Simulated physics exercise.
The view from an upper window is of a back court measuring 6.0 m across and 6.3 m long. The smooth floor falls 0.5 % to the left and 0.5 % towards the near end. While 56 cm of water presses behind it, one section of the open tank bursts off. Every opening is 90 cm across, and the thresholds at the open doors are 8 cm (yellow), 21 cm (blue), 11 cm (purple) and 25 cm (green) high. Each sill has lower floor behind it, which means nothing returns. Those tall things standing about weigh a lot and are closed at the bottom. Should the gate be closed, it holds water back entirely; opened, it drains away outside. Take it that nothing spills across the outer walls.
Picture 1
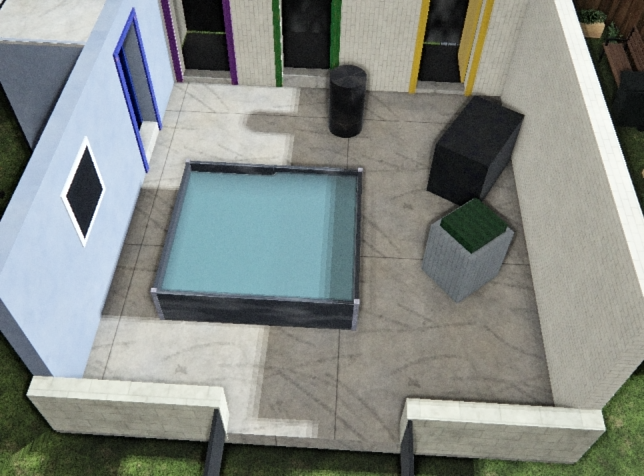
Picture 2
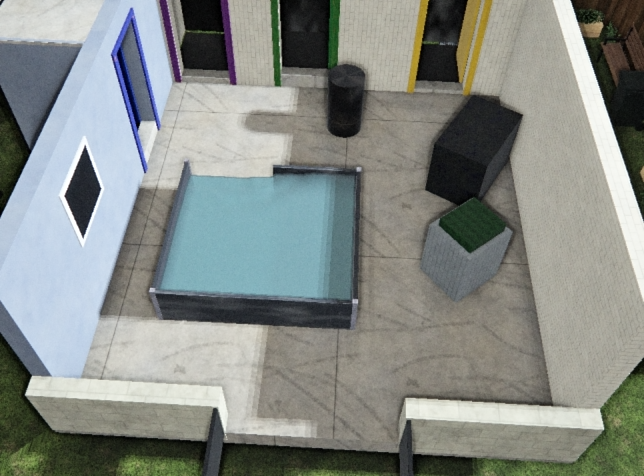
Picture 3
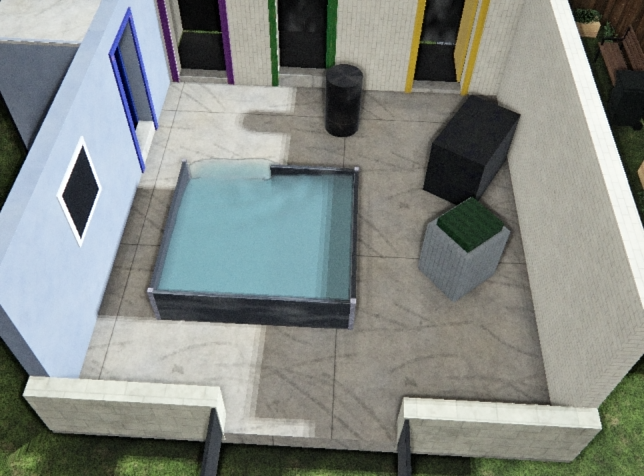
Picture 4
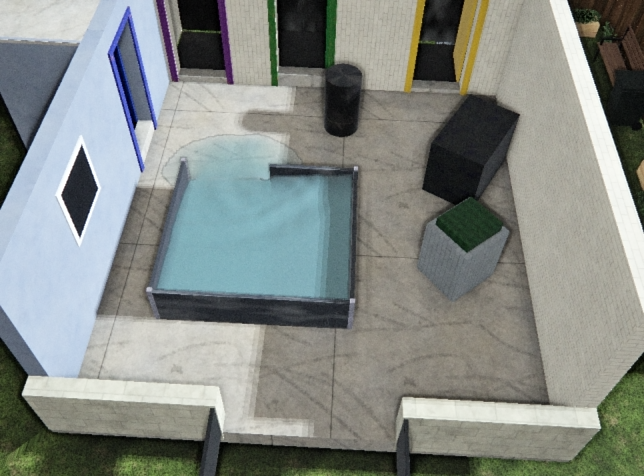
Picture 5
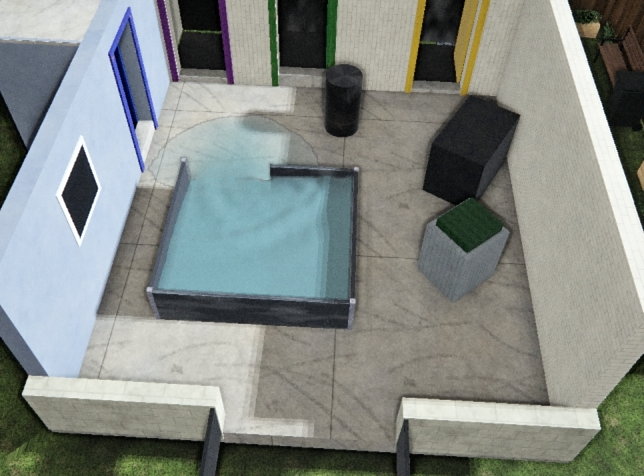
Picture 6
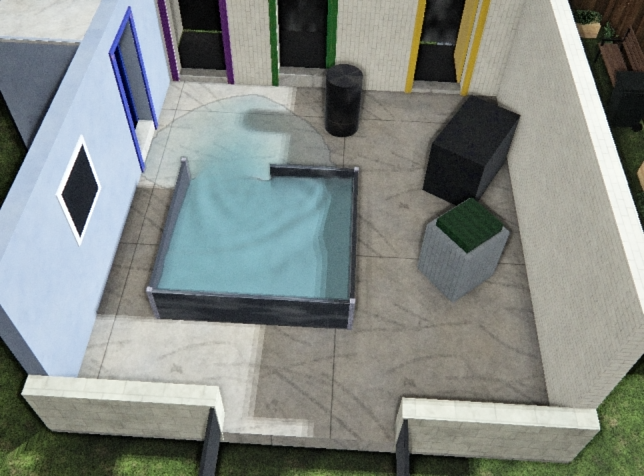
A walled back court of pale, smooth paving is seen from high above, with a light blue wall at left and an opening in the low near wall. A square, dark-sided tank of blue water sits left of centre, with a black cylinder, a black box and a grey, green-topped block to its right. Part of the tank's far side vanishes, and water pours out, spreading in a thin, rounded sheet towards the far doorways.
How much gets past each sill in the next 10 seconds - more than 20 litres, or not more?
At the end, yellow door: Past the set amount, blue door: Under the set amount, purple door: Past the set amount, green door: Under the set amount.
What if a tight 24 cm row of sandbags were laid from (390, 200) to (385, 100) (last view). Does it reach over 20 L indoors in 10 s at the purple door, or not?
After that, purple comes out too high.
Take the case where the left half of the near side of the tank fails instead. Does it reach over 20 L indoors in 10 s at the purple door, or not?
In that case, purple door: More than that.
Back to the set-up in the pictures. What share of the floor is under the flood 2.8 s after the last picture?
I'd say around 40 %.
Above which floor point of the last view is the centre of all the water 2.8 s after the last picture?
About (263, 184).
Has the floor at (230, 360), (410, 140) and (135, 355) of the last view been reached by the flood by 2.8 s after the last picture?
Going in order, clear, then covered, then clear.
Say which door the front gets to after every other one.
The yellow one.
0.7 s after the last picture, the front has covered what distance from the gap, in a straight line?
Roughly 3.0 metres out.
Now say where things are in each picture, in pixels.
Still water, 56 cm deep, in the open tank at (266, 230), in the first picture.
The front is at a hidden place, 0.7 m from the gap on the open tank's far side; 0.3 m2 of floor is under water; 56 cm left at the back of the open tank, in the second picture.
Water pours out on the open tank's far side and has run 0.9 m, to a hidden place; typically 10 cm deep outside, 56 cm at the open tank's back, in the third picture.
Water pours out on the open tank's far side and has run 1.3 m, to (259, 138); typically 7 cm deep outside, 56 cm at the open tank's back, in the fourth picture.
Water pours out on the open tank's far side and has run 1.8 m, to (259, 119); typically 6 cm deep outside, 56 cm at the open tank's back, in the fifth picture.
Water pours out on the open tank's far side and has run 2.3 m, to (256, 99); typically 5 cm deep outside, 56 cm at the open tank's back, in the sixth picture.
Then, 0.7 s after the last picture water covers 25 % of the floor and is deepest (33 cm) near (207, 185); yellow door not reached, blue door 13 cm at the sill, 0 L in, purple door 24 cm at the sill, 8 L in, green door 20 cm at the sill, 0 L in.
Then, 1.5 s after the last picture water covers 30 % of the floor and is deepest (39 cm) near (171, 81); yellow door not reached, blue door 18 cm at the sill, 0 L in, purple door 36 cm at the sill, 89 L in, green door 23 cm at the sill, 0 L in.
Then, 2.8 s after the last picture water covers 40 % of the floor and is deepest (28 cm) near (190, 82); yellow door 6 cm at the sill, 0 L in, blue door 16 cm at the sill, 1 L in, purple door 27 cm at the sill, 266 L in, green door 20 cm at the sill, 0 L in.
Then, 5.3 s after the last picture water covers 60 % of the floor and is deepest (20 cm) near (171, 81); yellow door 10 cm at the sill, 1 L in, blue door 16 cm at the sill, 1 L in, purple door 20 cm at the sill, 370 L in, green door 16 cm at the sill, 0 L in.
Then, 9.3 s after the last picture water covers 95 % of the floor and is deepest (14 cm) near (182, 152); yellow door 11 cm at the sill, 49 L in, blue door 12 cm at the sill, 1 L in, purple door 12 cm at the sill, 414 L in, green door 10 cm at the sill, 0 L in.
